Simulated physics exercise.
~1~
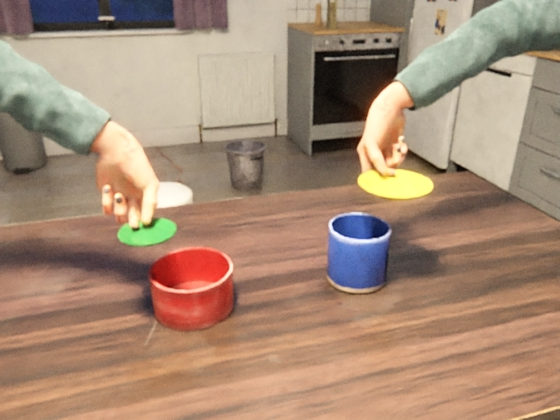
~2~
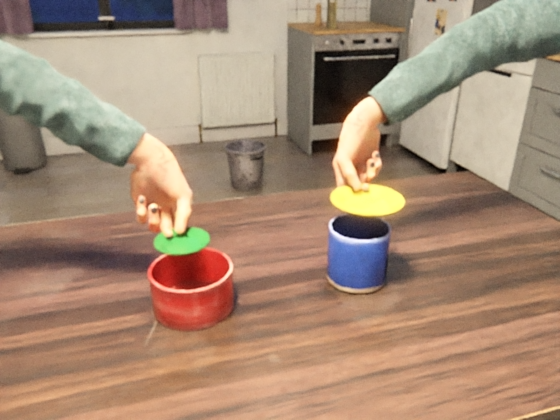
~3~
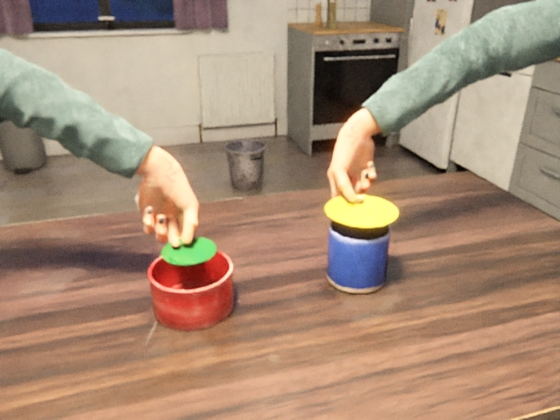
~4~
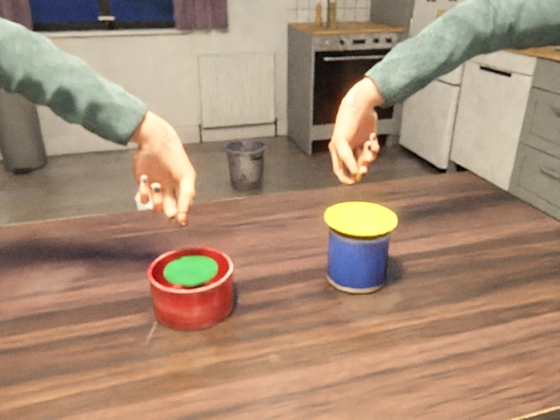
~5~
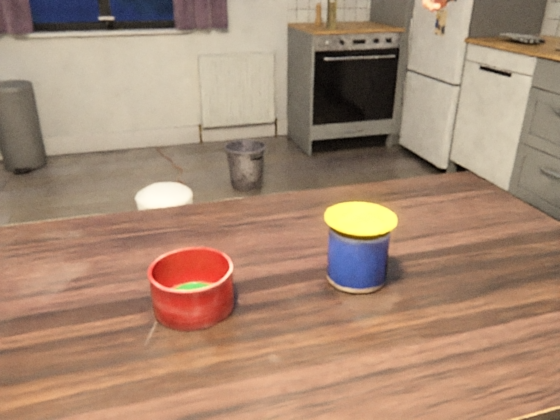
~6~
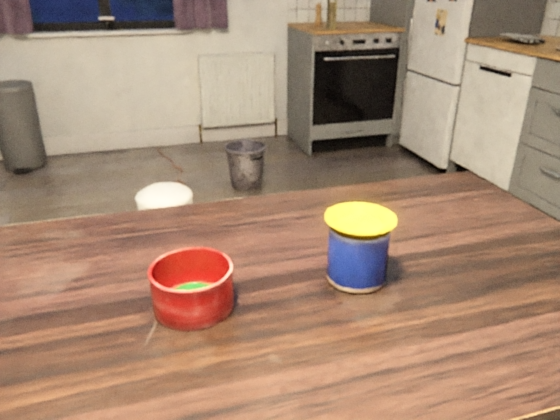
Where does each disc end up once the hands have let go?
The yellow disc rests on the rim of the blue container and covers its opening, while the green disc drops down inside the red container.
